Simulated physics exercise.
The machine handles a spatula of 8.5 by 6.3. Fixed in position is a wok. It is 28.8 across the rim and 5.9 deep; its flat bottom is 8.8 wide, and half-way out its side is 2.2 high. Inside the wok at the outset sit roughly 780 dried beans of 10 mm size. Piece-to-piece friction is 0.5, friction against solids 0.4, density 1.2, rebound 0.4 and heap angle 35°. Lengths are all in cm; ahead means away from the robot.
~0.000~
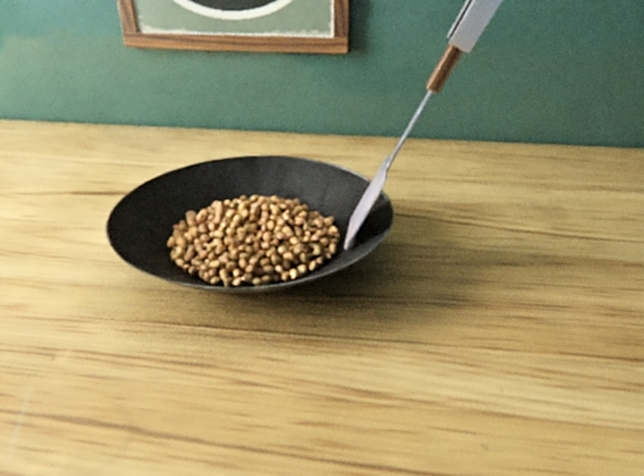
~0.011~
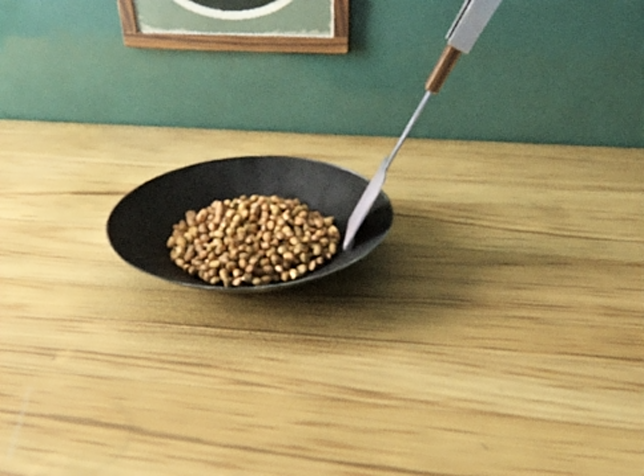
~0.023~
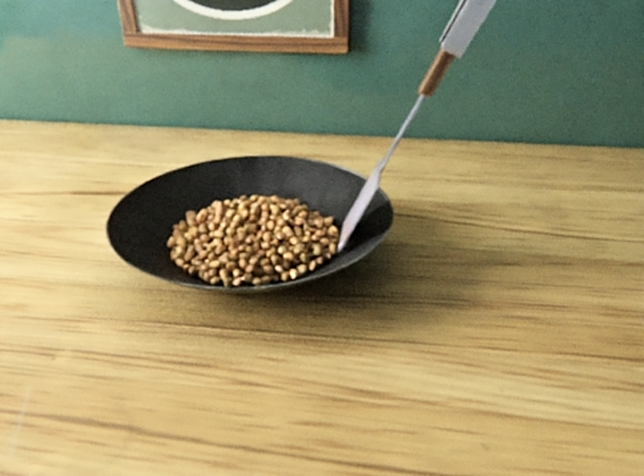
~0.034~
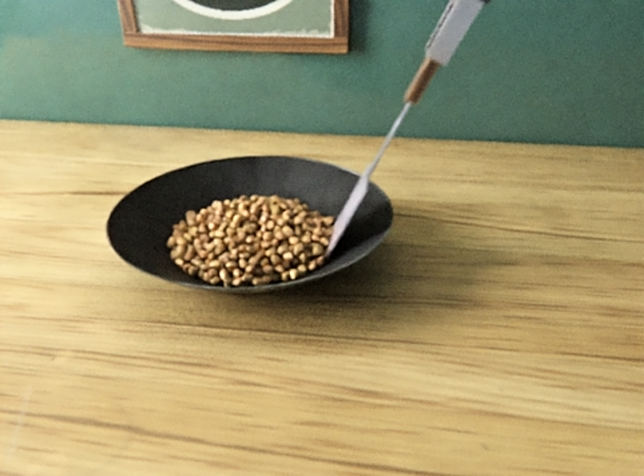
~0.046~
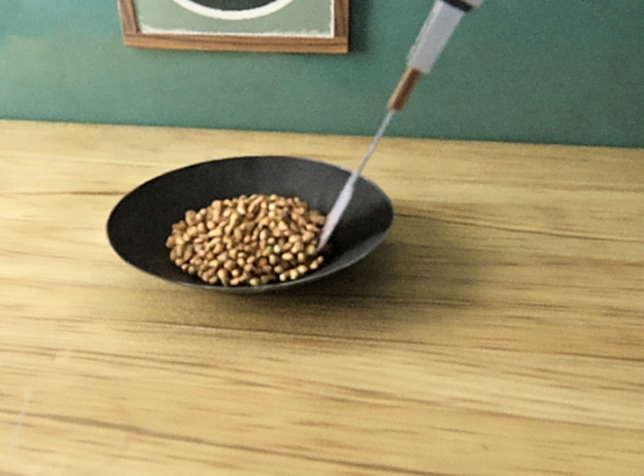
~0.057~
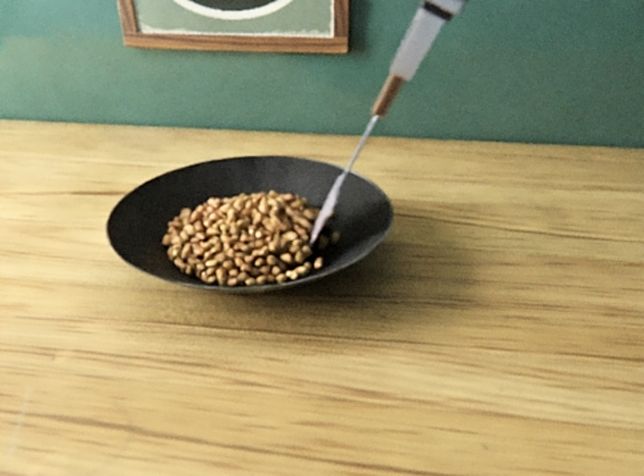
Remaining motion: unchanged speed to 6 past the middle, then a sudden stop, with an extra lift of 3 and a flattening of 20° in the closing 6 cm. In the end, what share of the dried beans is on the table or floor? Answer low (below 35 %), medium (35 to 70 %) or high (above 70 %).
Low.
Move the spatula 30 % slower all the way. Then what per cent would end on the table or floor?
About 5 in a hundred.
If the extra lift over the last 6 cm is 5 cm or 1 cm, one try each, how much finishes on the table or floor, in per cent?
I'd put it near 20 in a hundred, then near 20 in a hundred.
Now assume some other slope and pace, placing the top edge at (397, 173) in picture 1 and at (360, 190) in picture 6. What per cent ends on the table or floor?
Near 10 in a hundred.
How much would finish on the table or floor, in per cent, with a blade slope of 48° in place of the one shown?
Around 20 in a hundred.
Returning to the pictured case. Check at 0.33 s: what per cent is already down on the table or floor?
10 %.
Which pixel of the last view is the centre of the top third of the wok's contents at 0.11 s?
The middle sits at approx. (216, 213).
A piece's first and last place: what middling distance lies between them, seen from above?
Level distance of around 5 cm.
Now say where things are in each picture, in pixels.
In the first picture, spatula top edge at (387, 167), sloping 65°; upper third of the load around (254, 230), from x 175 to 335, top at y 200; 781 in the wok.
In the second picture, spatula top edge at (386, 168), sloping 65°; upper third of the load around (254, 230), from x 175 to 335, top at y 200.
In the third picture, spatula top edge at (380, 171), sloping 65°; upper third of the load around (254, 230), from x 175 to 335, top at y 200.
In the fourth picture, spatula top edge at (368, 177), sloping 65°; upper third of the load around (254, 229), from x 175 to 330, top at y 200.
In the fifth picture, spatula top edge at (353, 183), sloping 65°; upper third of the load around (254, 227), from x 175 to 330, top at y 200.
In the sixth picture, spatula top edge at (338, 188), sloping 65°; upper third of the load around (251, 224), from x 170 to 335, top at y 195; 781 in the wok.
By 0.08 s, sloping 65°, highest piece 9 above the table; 781 in the wok.
By 0.11 s, sloping 59°, highest piece 10 above the table; 781 in the wok.
By 0.33 s, sloping 45°, highest piece 8 above the table; 631 in the wok, 87 on the table or floor, 63 on the blade or in flight.
By 1.38 s, sloping 45°, highest piece 7 above the table; 629 in the wok, 152 on the table or floor.
Final count, 629 in the wok, 152 on the table or floor. That is 19 % on the table or floor.
